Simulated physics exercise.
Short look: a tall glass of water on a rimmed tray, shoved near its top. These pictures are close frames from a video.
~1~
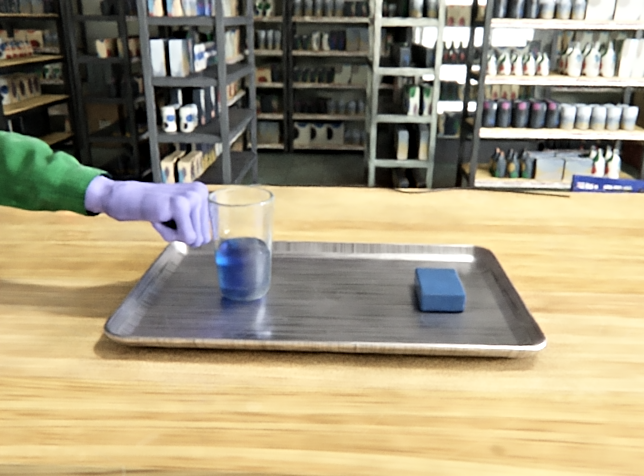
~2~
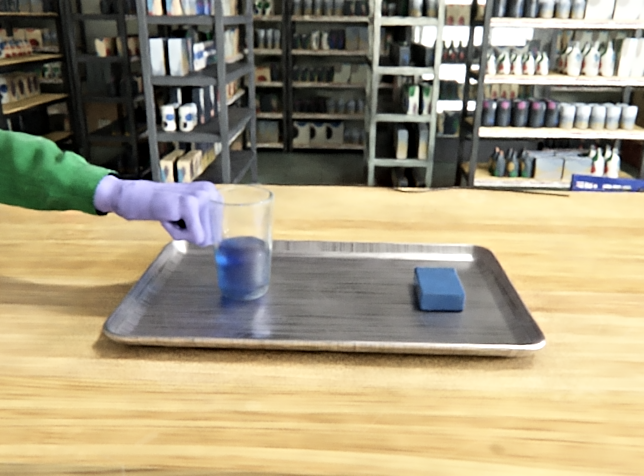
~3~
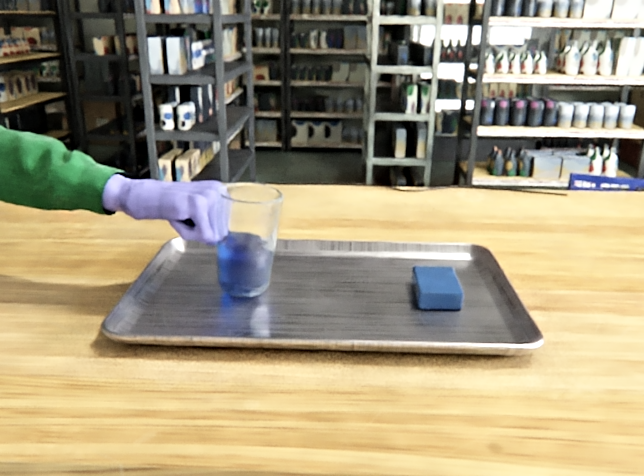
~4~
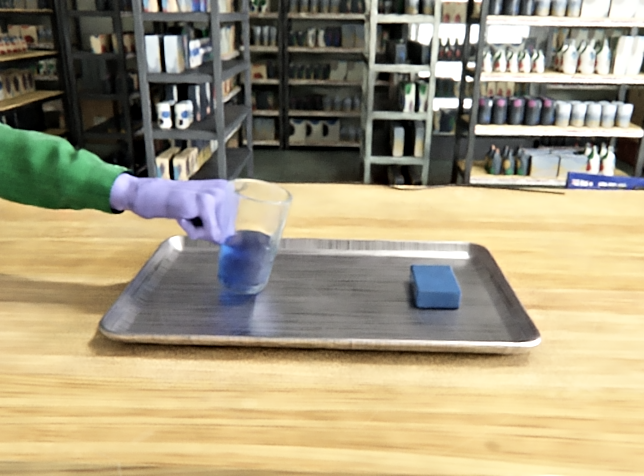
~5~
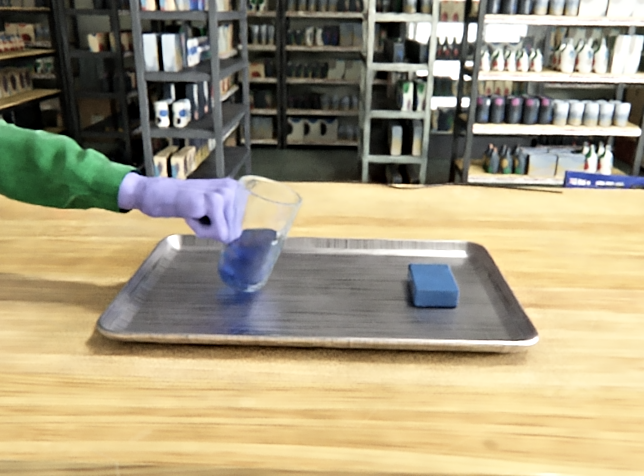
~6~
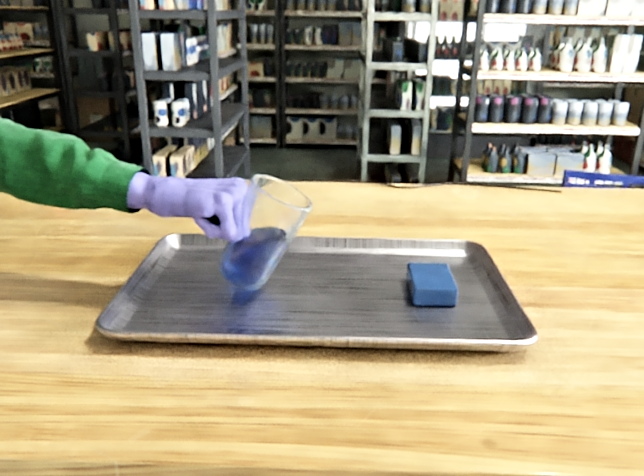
A glass of blue liquid tilting rightward on a metal tray as a purple-gloved hand pushes near its top, blue block beyond.
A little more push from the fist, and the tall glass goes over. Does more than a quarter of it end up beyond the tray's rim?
No.
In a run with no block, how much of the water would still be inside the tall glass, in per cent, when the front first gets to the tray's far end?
Roughly 55 per cent.
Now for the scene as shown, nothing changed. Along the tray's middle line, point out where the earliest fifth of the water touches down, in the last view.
Landing point, centre line: Approx. (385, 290).
A moment on, the tall glass is falling and 100 per cent is in the glass, 0 on the tray and 0 above or beyond its rim.
Next, the tall glass lies on its side and 87 per cent is in the glass, 10 on the tray and 3 above or beyond its rim.
Then the tall glass lies on its side and 46 per cent is in the glass, 36 on the tray and 18 above or beyond its rim.
Later the tall glass lies on its side and 24 per cent is in the glass, 72 on the tray and 4 above or beyond its rim.
Finally, 96 per cent is held by tray and glass, 4 is off the tray.
